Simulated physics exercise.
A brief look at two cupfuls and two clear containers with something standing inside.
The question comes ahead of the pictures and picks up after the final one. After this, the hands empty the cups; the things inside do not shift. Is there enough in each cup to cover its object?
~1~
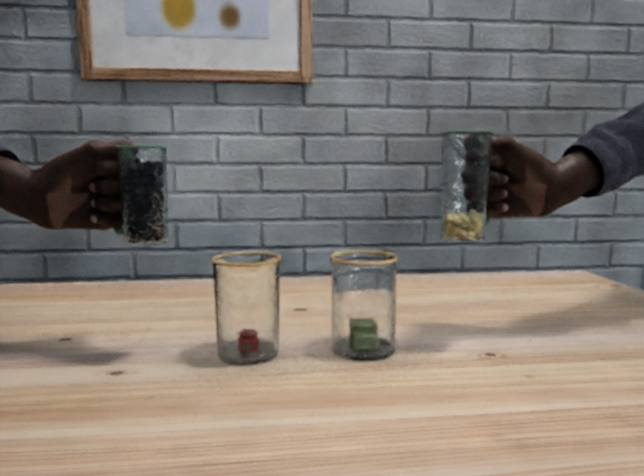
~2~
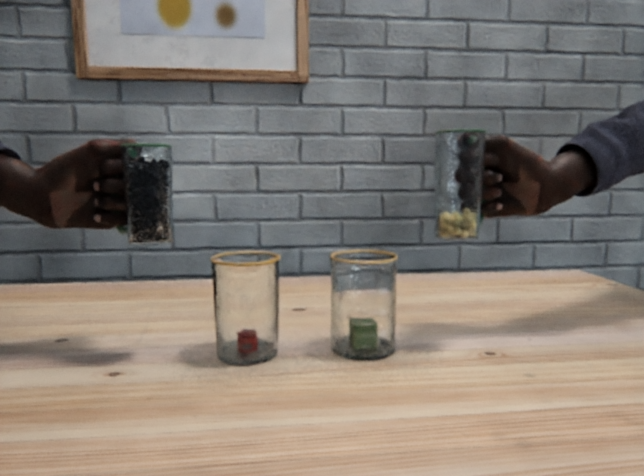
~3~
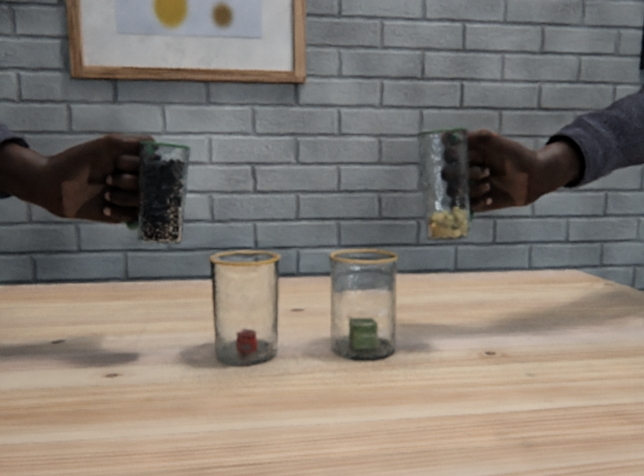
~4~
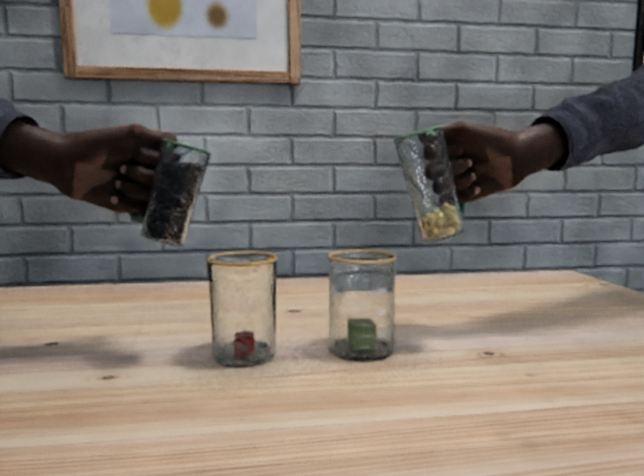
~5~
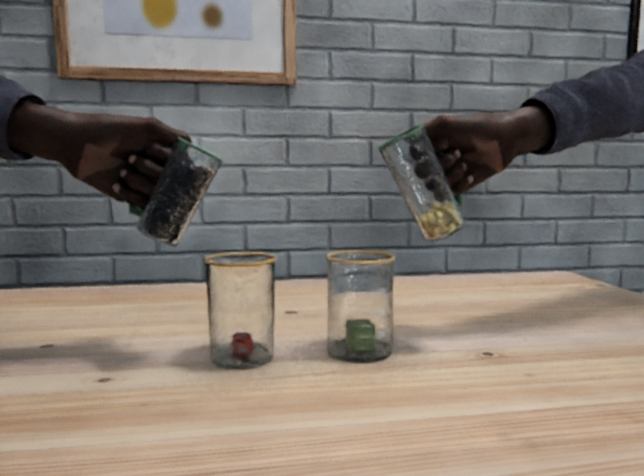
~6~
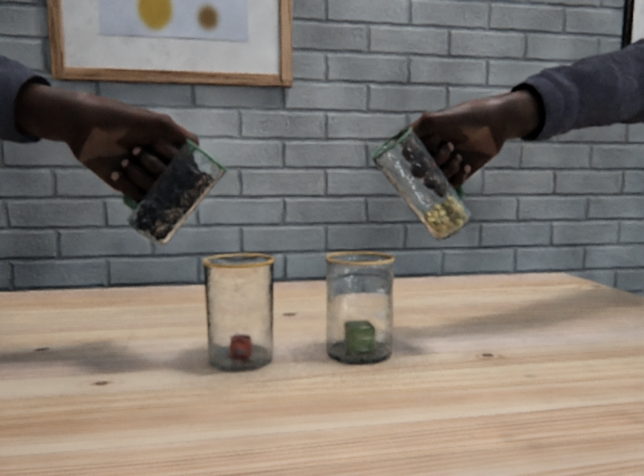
Once it all settles, the left object vanishes from sight and the right object stays visible.
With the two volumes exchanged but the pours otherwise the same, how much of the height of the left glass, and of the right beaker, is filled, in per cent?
You'd get 20 % full on the left side and 40 % full on the right.
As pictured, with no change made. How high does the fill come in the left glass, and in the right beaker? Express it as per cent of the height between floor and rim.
Left: Roughly 40 %, right: 25 %.
Then, 0.44 s past the last view, left glass empty, all of its cupful still in the cup; right beaker empty, all of its cupful still in the cup.
Then, 0.91 s past the last view, left glass nearly empty, nearly all of its cupful still in the cup; right beaker empty, all of its cupful still in the cup.
Then, 1.47 s past the last view, left glass a third full, none of its cupful still in the cup; right beaker nearly empty, none of its cupful still in the cup.
Finally, left glass a third full (surface near (240, 320)), nothing beside it; right beaker a quarter full (surface near (359, 327)), nothing beside it; the left thing is covered; the right thing is still showing.
